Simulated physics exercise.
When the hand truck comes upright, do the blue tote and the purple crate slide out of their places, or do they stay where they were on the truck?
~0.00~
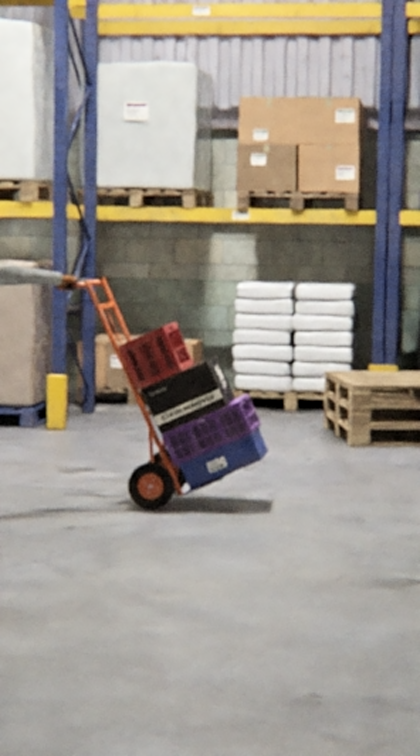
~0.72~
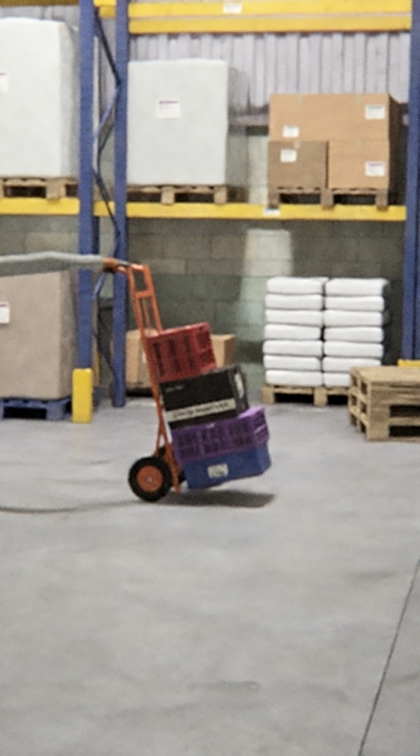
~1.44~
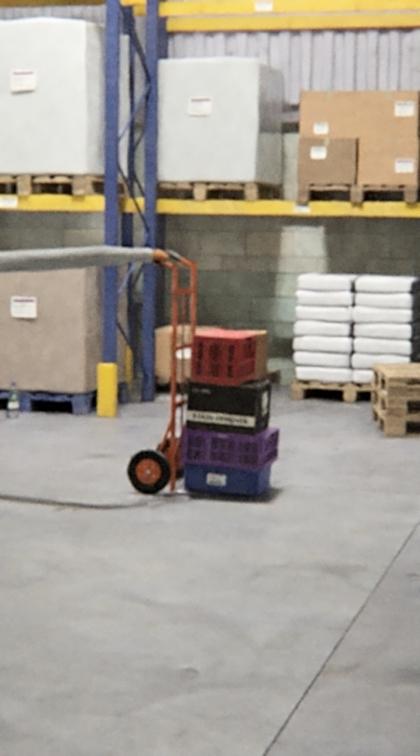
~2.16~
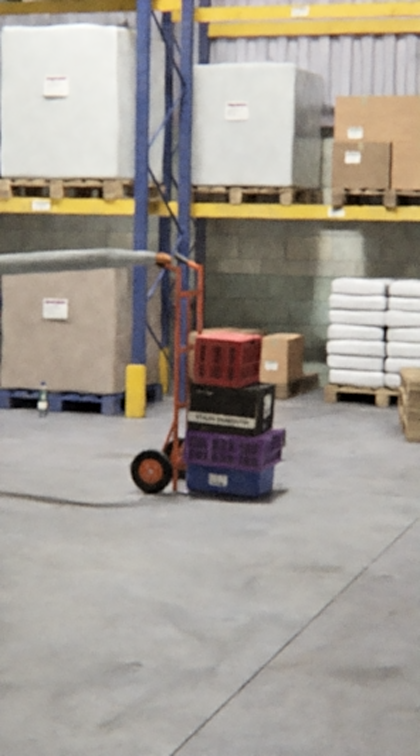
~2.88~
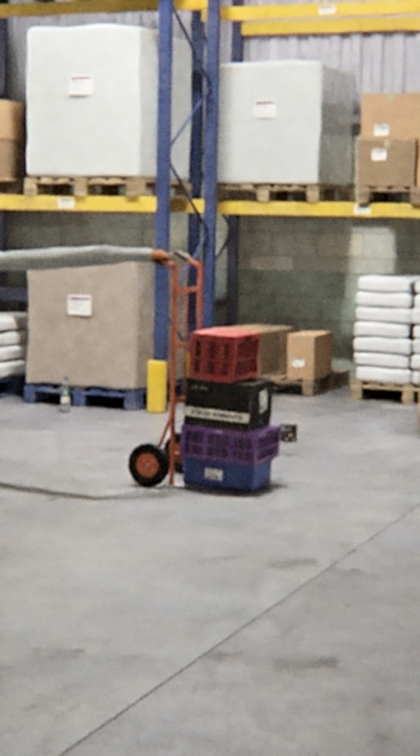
They both stay put, with the blue tote at the bottom of the stack and the purple crate on top of it.
